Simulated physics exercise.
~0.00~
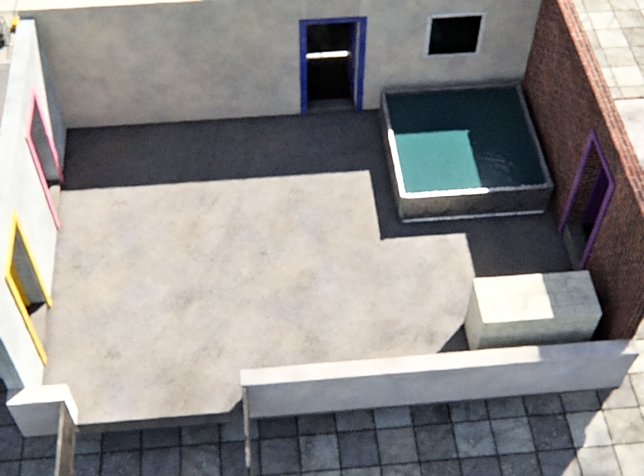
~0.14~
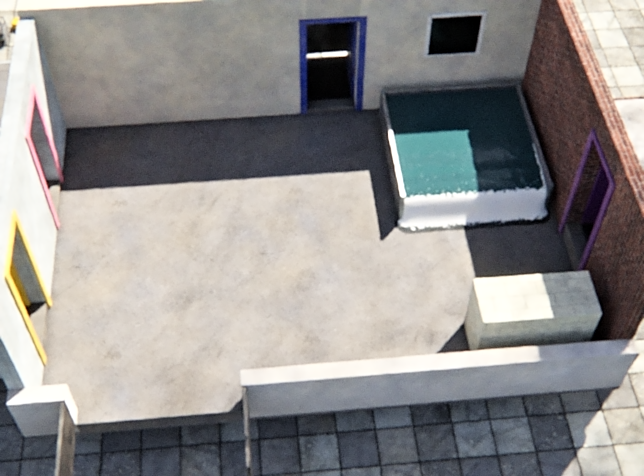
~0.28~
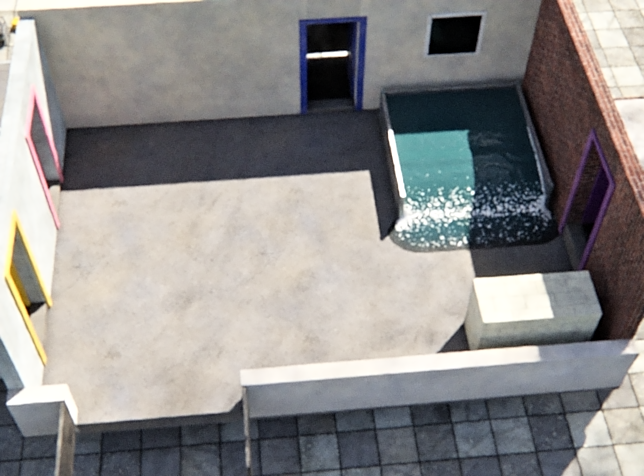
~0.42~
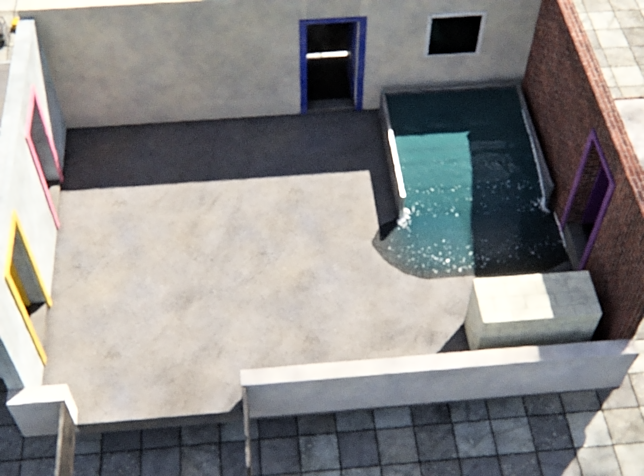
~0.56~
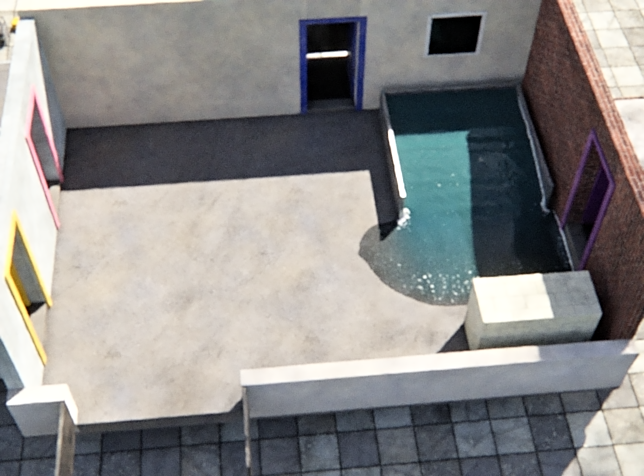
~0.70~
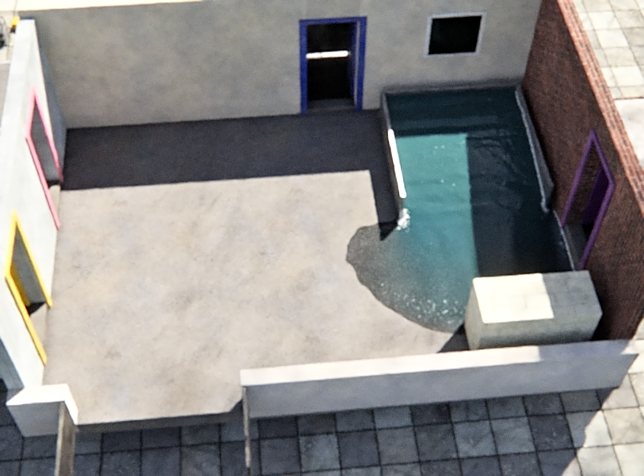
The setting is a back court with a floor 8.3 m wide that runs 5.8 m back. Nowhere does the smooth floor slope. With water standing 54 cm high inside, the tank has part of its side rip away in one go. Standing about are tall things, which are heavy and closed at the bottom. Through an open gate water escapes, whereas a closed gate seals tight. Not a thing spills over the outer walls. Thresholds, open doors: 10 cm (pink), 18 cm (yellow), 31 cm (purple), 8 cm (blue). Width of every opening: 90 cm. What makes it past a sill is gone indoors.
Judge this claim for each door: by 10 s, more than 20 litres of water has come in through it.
Verdicts: The pink door, false; the yellow door, false; the purple door, false; the blue door, false.
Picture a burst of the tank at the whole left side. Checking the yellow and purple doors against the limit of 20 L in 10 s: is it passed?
Yellow stays inside, purple stays inside, judged against that limit.
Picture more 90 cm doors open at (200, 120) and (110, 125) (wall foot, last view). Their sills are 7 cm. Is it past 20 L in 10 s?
Result in order - not enough, then more than that.
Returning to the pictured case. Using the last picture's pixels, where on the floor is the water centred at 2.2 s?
It lies at roughly (471, 237) in pixels.
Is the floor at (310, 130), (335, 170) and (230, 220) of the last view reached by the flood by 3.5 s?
Status of the three spots: Free of it, free of it, free of it.
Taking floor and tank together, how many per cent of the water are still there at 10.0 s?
Roughly 90 per cent is still there.
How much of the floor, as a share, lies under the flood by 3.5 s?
Close to 40 in a hundred.
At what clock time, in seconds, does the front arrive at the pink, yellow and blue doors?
Pink 5.5 s, yellow 3.8 s, blue 6.0 s.
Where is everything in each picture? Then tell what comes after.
The first frame shows the tank at (463, 140) is whole and still, 54 cm deep.
In the second frame, the front is at (401, 225), 1.2 m from the gap at (473, 207); 0.4 m2 of floor is under water; 54 cm left at the back of the tank.
In the third frame, the front is at (557, 228), 1.4 m from the gap at (473, 208); 1.6 m2 of floor is under water; 54 cm left at the back of the tank.
In the fourth frame, the front is at (388, 255), 1.7 m from the gap at (473, 209); 3.2 m2 of floor is under water; 54 cm left at the back of the tank.
In the fifth frame, water pours out at (473, 209) and has run 2.0 m, to a hidden place; typically 8 cm deep outside, 54 cm at the tank's back.
In the sixth frame, the front is at a hidden place, 2.4 m from the gap at (473, 209); 6.3 m2 of floor is under water; 53 cm left at the back of the tank.
After 1.4 s water covers 25 % of the floor and is deepest (38 cm) near (491, 313); pink door not reached, yellow door not reached, purple door 16 cm at the sill, 0 L in, blue door not reached.
After 2.2 s water covers 30 % of the floor and is deepest (42 cm) near (601, 366); pink door not reached, yellow door not reached, purple door 24 cm at the sill, 0 L in, blue door not reached.
After 3.5 s water covers 40 % of the floor and is deepest (30 cm) near (601, 366); pink door not reached, yellow door not reached, purple door 25 cm at the sill, 3 L in, blue door not reached.
After 6.0 s water covers 80 % of the floor and is deepest (18 cm) near (47, 338); pink door 9 cm at the sill, 0 L in, yellow door 18 cm at the sill, 3 L in, purple door 10 cm at the sill, 4 L in, blue door 2 cm at the sill, 0 L in.
After 10.0 s water covers 90 % of the floor and is deepest (12 cm) near (66, 142); pink door 9 cm at the sill, 1 L in, yellow door 8 cm at the sill, 4 L in, purple door 9 cm at the sill, 4 L in, blue door 7 cm at the sill, 0 L in.
